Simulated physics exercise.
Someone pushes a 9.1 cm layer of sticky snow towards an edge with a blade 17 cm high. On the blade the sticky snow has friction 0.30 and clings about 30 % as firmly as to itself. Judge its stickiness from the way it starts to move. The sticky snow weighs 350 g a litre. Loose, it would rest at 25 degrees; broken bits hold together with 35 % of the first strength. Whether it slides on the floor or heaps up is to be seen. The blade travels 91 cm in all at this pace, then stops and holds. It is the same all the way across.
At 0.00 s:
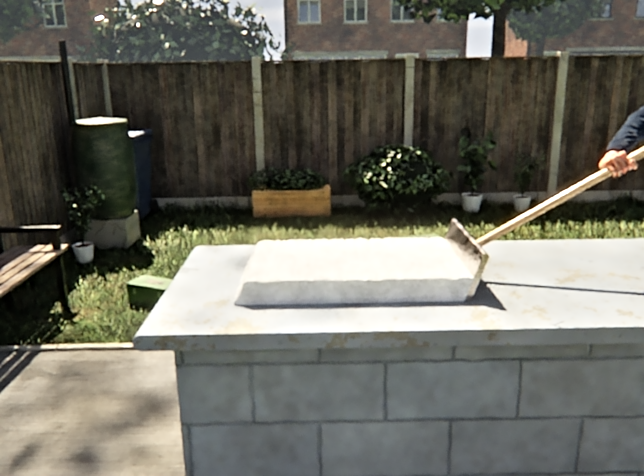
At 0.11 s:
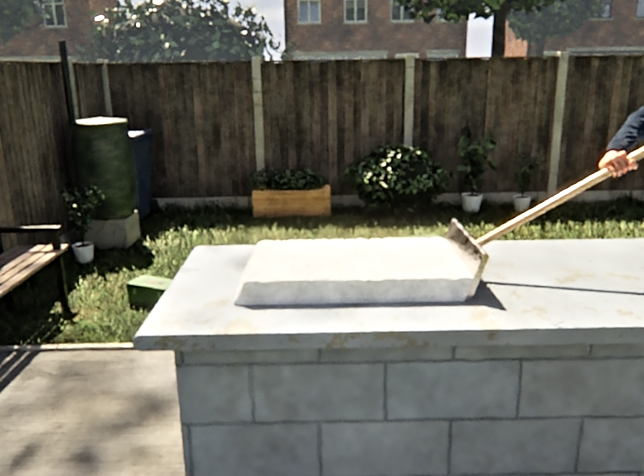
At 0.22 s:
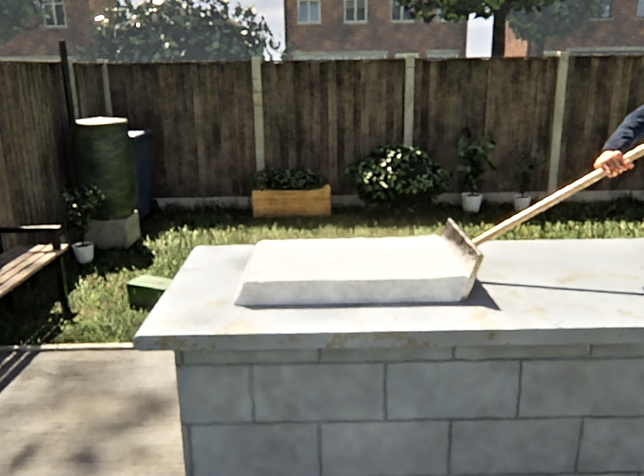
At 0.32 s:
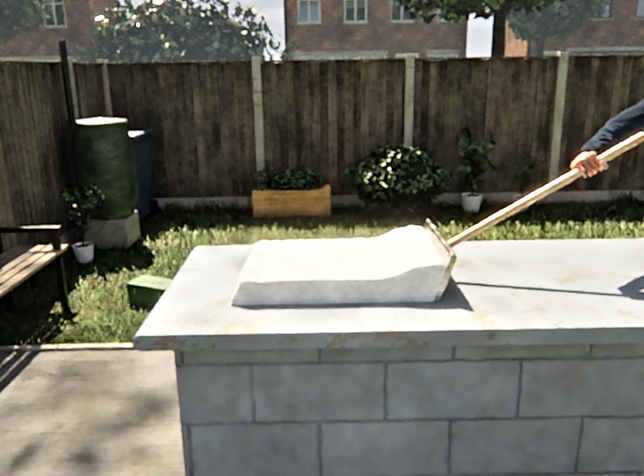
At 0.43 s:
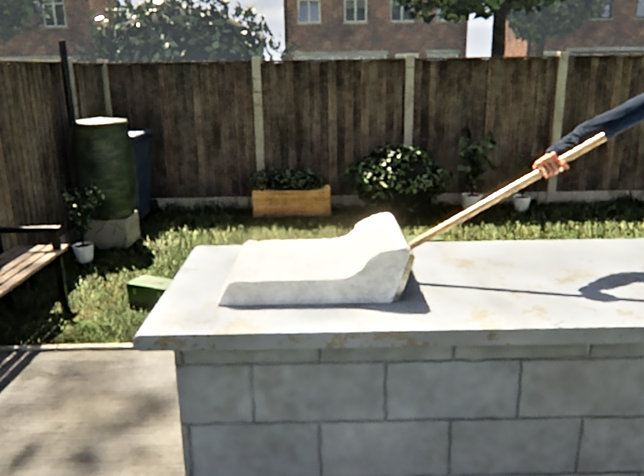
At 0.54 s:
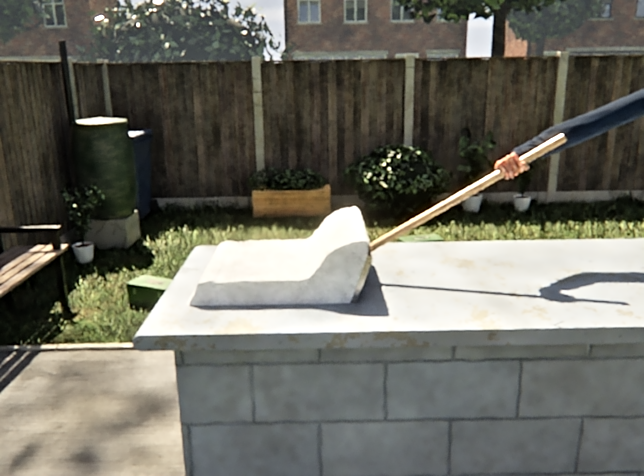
In a fenced garden, a hand on a long wooden handle pushes a blade leftward against a flat white slab on a stone-topped block wall; the slab's right end heaps up into a hump, and then its left end slides left too.
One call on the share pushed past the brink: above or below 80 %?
The result is above 80 %.
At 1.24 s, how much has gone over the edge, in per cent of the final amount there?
About 80 %.
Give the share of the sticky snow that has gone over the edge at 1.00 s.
Some 25 per cent.
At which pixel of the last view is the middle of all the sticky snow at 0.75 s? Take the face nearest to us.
Near (211, 287).
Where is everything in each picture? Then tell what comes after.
In the first frame, foot of the blade at (464, 301), not yet moved; foremost bit of the sticky snow at (236, 304), piled 8.9 cm high.
In the second frame, foot of the blade at (464, 301), not yet moved; foremost bit of the sticky snow at (236, 304), piled 8.9 cm high.
In the third frame, foot of the blade at (460, 301), moved 1.8 cm; foremost bit of the sticky snow at (236, 304), piled 9.6 cm high.
In the fourth frame, foot of the blade at (433, 302), moved 11 cm; foremost bit of the sticky snow at (232, 304), piled 14 cm high.
In the fifth frame, foot of the blade at (392, 302), moved 26 cm; foremost bit of the sticky snow at (219, 305), piled 20 cm high.
In the sixth frame, foot of the blade at (350, 303), moved 41 cm; foremost bit of the sticky snow at (190, 305), piled 23 cm high.
After 0.75 s, 0 % has gone over the edge.
After 1.00 s, 27 % has gone over the edge.
After 1.24 s, 69 % has gone over the edge.
After 1.49 s, 91 % has gone over the edge.
After 1.76 s, 91 % has gone over the edge.
